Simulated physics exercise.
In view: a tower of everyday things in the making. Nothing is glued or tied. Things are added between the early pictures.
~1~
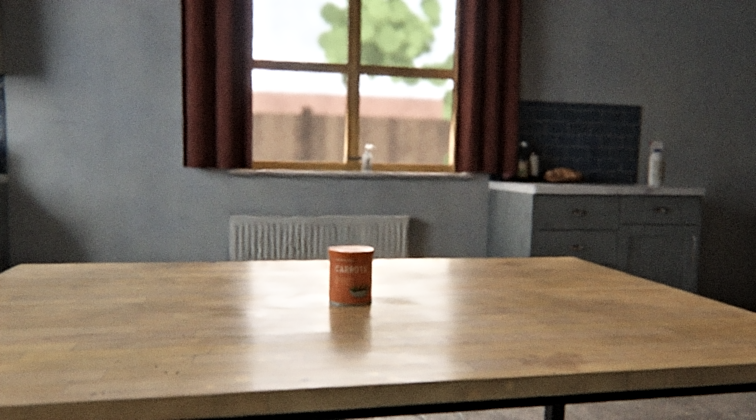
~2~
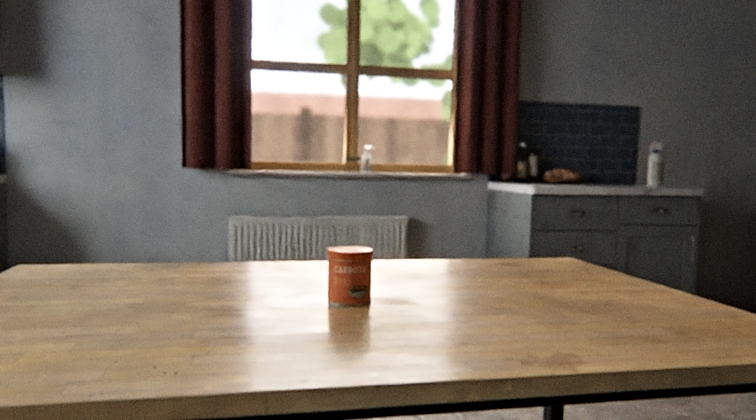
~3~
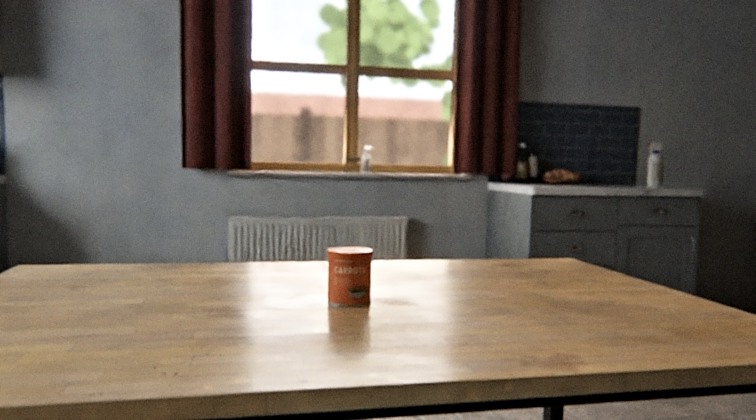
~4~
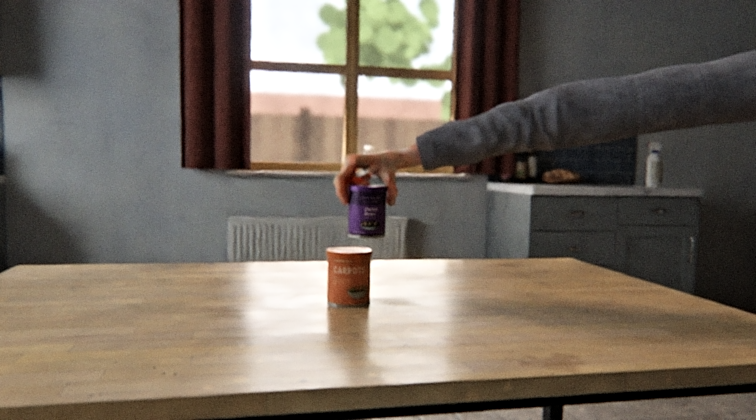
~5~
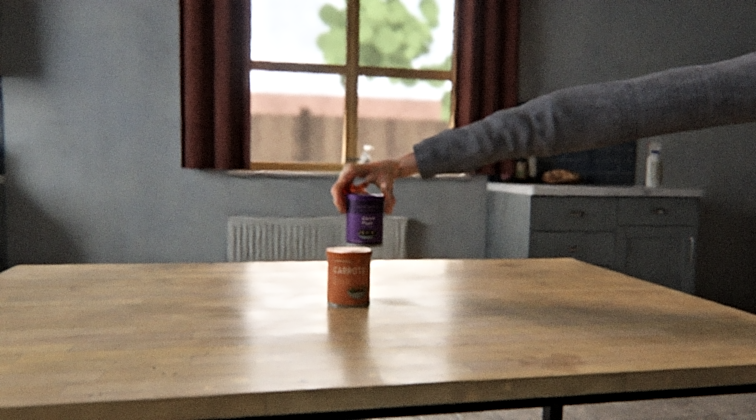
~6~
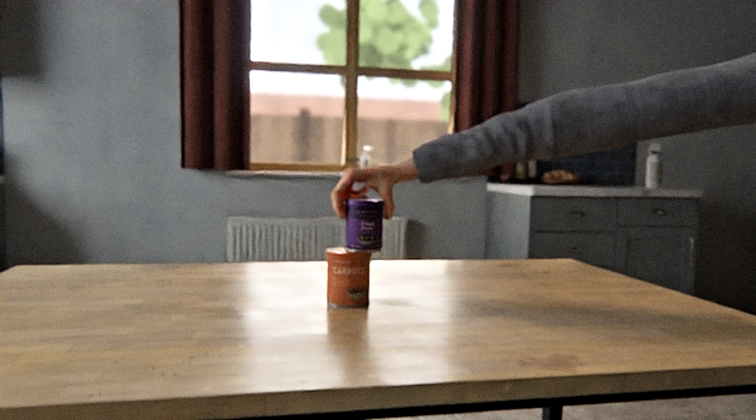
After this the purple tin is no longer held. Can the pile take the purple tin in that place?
Outcome: The pile keeps its balance.
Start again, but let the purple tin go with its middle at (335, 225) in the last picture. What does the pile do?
Then it holds.
Then, 1.00 s on from there, no change.
Then, 2.10 s on from there, purple tin resting near (364, 225).
In the end, both unmoved. At the end, from the last picture's camera, purple tin near (364, 225). The pile stays up.
